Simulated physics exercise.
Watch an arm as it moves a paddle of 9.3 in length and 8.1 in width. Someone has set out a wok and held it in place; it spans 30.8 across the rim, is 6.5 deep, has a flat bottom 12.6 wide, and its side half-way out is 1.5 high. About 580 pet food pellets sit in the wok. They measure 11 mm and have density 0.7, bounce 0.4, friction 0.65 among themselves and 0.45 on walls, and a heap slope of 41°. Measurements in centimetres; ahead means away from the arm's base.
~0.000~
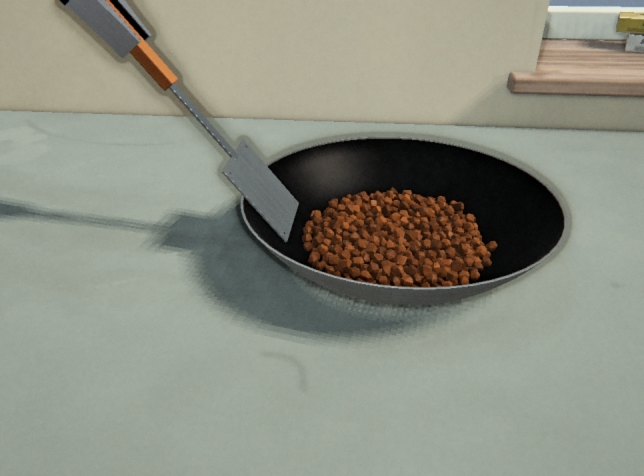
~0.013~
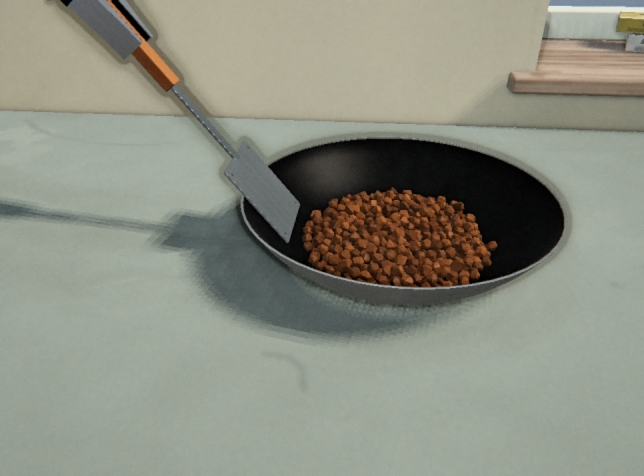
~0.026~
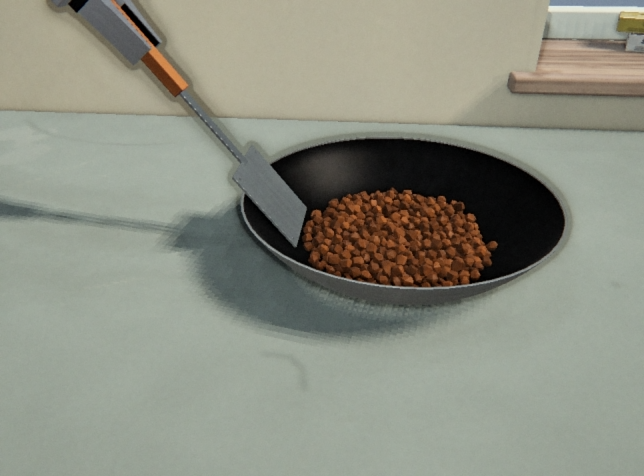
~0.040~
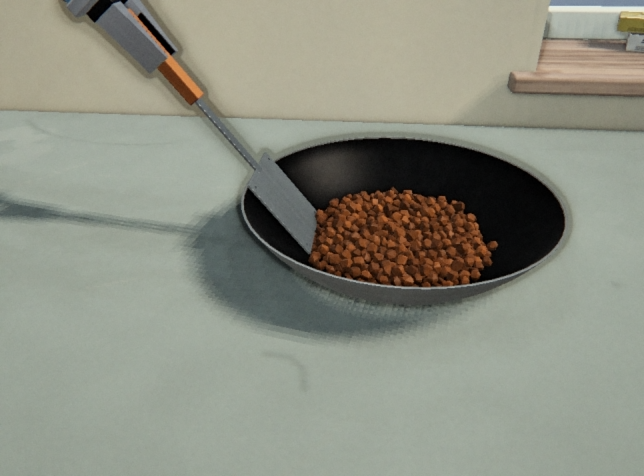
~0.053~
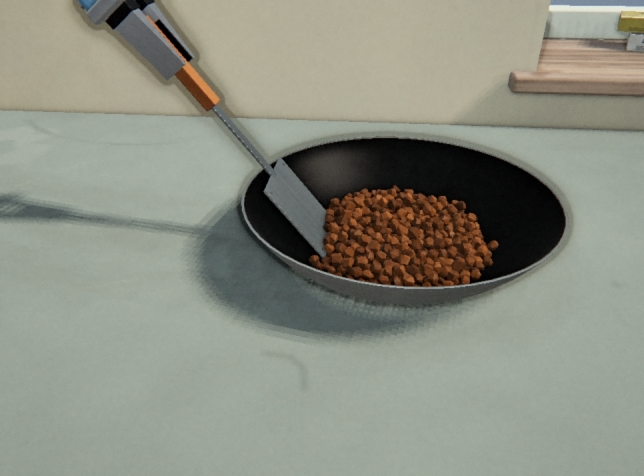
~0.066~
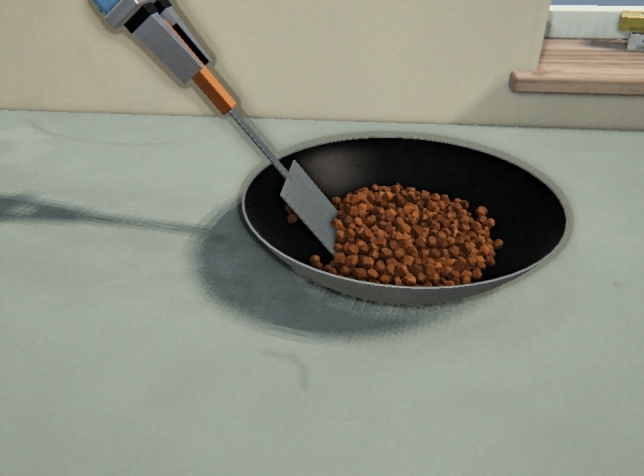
A paddle on a robot arm slides right into brown pellets in a black wok.
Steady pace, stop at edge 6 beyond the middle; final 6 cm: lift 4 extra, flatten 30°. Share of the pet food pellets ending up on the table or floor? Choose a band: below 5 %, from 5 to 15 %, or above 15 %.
That share falls below 5 %.
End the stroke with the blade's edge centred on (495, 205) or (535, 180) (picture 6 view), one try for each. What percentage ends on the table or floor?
I'd say roughly 25 per cent, then roughly 35 per cent.
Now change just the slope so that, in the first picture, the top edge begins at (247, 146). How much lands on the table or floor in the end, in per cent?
Near 5 in a hundred.
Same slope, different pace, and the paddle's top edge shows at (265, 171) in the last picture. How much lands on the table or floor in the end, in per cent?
My guess is around 0 percent.
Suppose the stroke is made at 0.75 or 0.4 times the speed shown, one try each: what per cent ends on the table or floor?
Some 0 and 0 per cent.
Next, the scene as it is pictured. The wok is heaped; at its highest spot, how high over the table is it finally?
About 7.5 centimetres.
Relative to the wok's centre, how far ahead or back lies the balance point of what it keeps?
What stays is shifted forward by around 5.5 cm.
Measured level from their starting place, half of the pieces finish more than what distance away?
Roughly 5 cm.
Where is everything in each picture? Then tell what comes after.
In the first picture, paddle top edge at (233, 155), sloping 52°; upper third of the load around (399, 227), from x 305 to 490, top at y 190; 584 in the wok.
In the second picture, paddle top edge at (235, 156), sloping 52°; upper third of the load around (399, 227), from x 305 to 490, top at y 190.
In the third picture, paddle top edge at (243, 160), sloping 52°; upper third of the load around (400, 227), from x 305 to 490, top at y 190.
In the fourth picture, paddle top edge at (257, 168), sloping 52°; upper third of the load around (400, 228), from x 315 to 490, top at y 190.
In the fifth picture, paddle top edge at (272, 173), sloping 52°; upper third of the load around (396, 226), from x 305 to 495, top at y 190.
In the sixth picture, paddle top edge at (288, 176), sloping 52°; upper third of the load around (400, 223), from x 290 to 495, top at y 185; 584 in the wok.
By 0.10 s, sloping 52°, highest piece 8 above the table; 584 in the wok.
By 0.13 s, sloping 43°, highest piece 10 above the table; 581 in the wok, 3 on the blade or in flight.
By 0.35 s, sloping 22°, highest piece 8 above the table; 570 in the wok, 8 on the table or floor, 6 on the blade or in flight.
By 1.40 s, sloping 22°, highest piece 7 above the table; 569 in the wok, 15 on the table or floor.
Final count, 569 in the wok, 15 on the table or floor. That is 3 % on the table or floor.
